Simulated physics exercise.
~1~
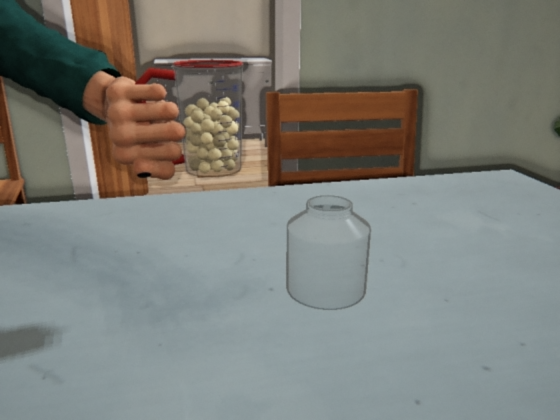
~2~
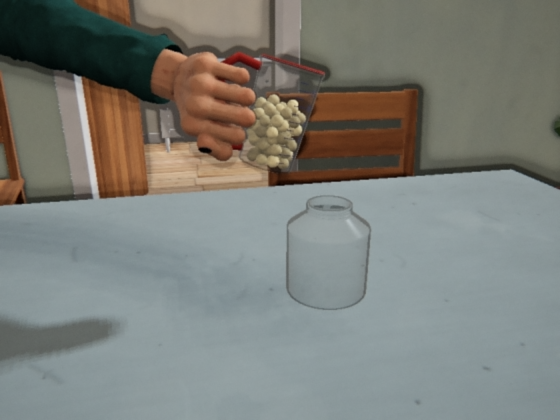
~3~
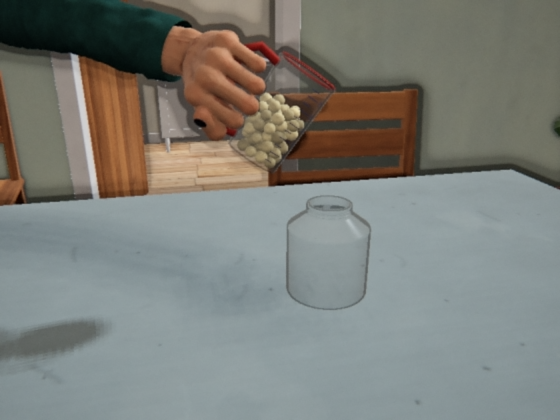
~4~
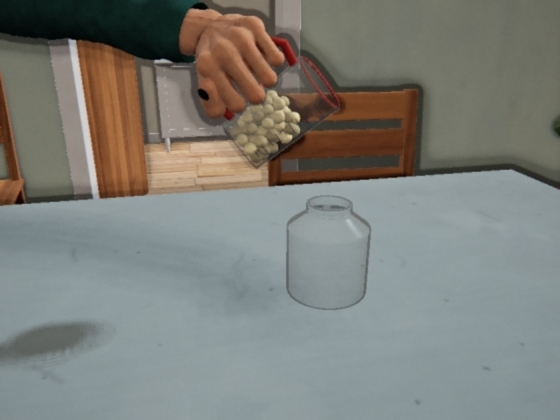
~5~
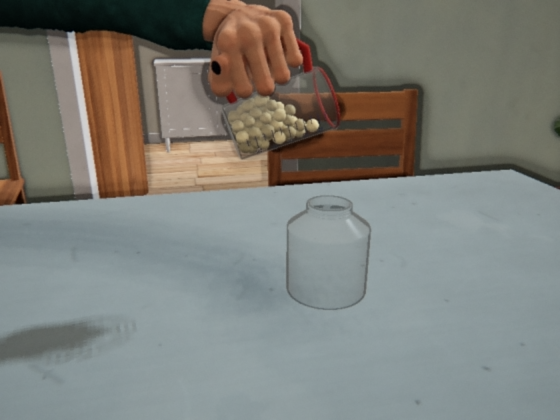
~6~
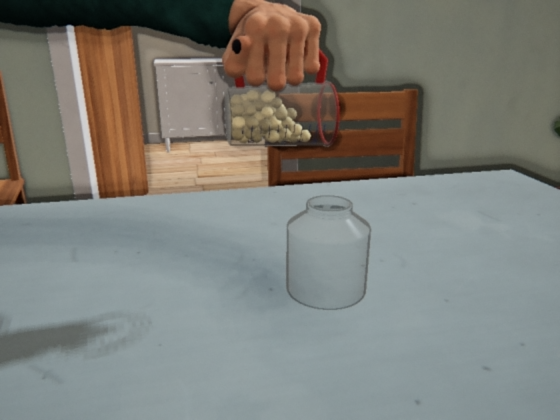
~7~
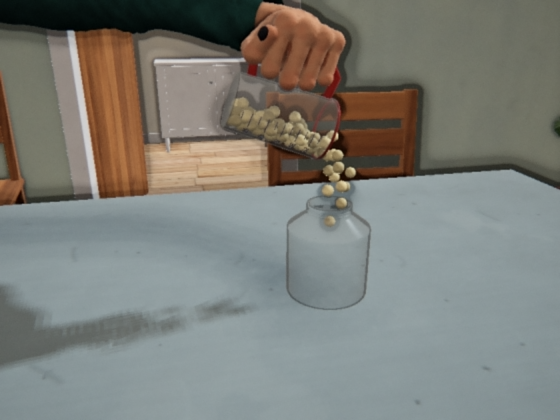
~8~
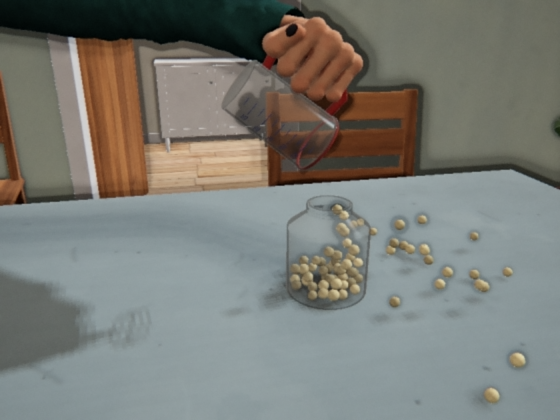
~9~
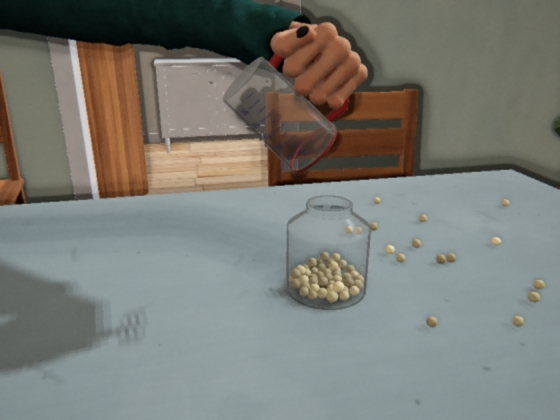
A hand in a dark green sleeve carries a clear cup with a red handle, full of pale round nuts, in from the left over a grey-blue table, seen from a fixed view slightly above the tabletop. A clear, empty glass jar stands on the table, with a wooden chair behind it. The hand tips the cup onto its side, and the nuts slide toward its rim. They then pour down toward the jar's narrow mouth, many dropping in while others scatter to the right. Finally the cup is tipped steeply and empty, the jar is partly filled, and stray nuts dot the table.
